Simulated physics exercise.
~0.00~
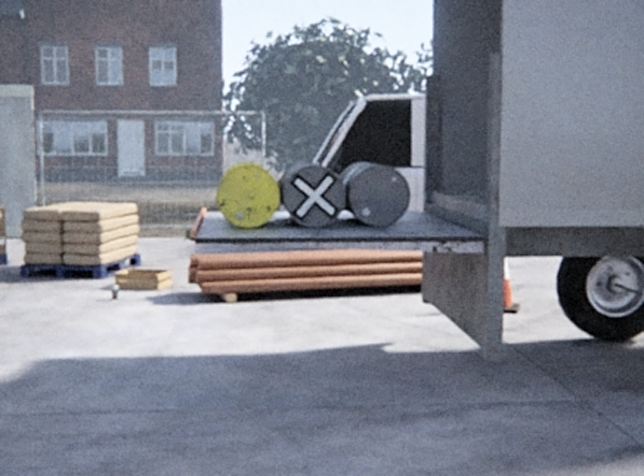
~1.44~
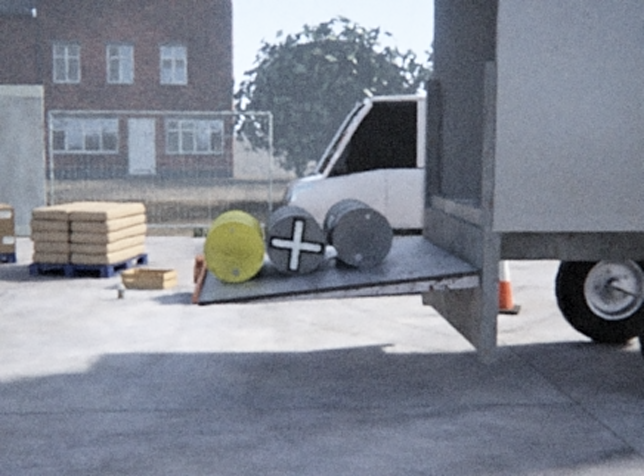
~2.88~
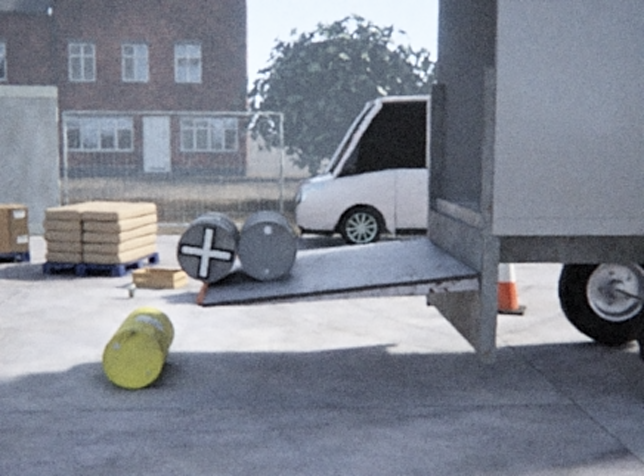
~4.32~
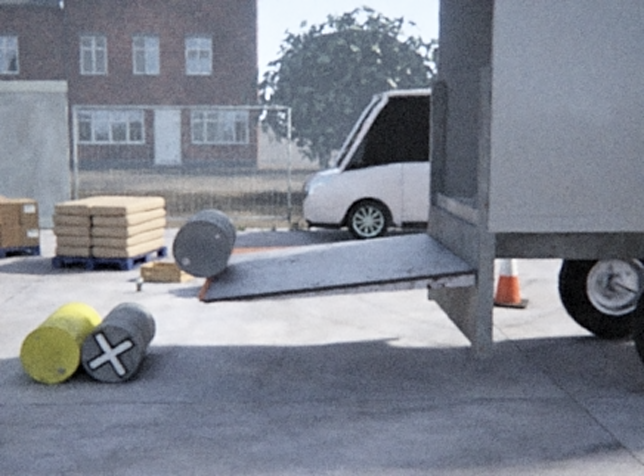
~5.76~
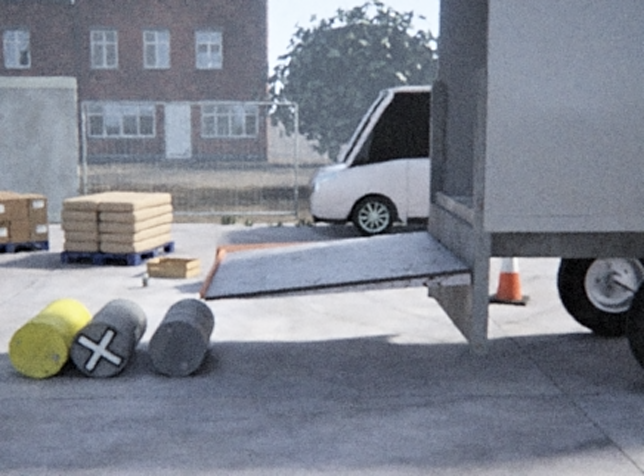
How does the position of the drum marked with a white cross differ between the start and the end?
At the start the drum with the white cross lies on the raised tail-lift plate between the other two drums. By the end it is on the ground to the left of the plate, still between them.
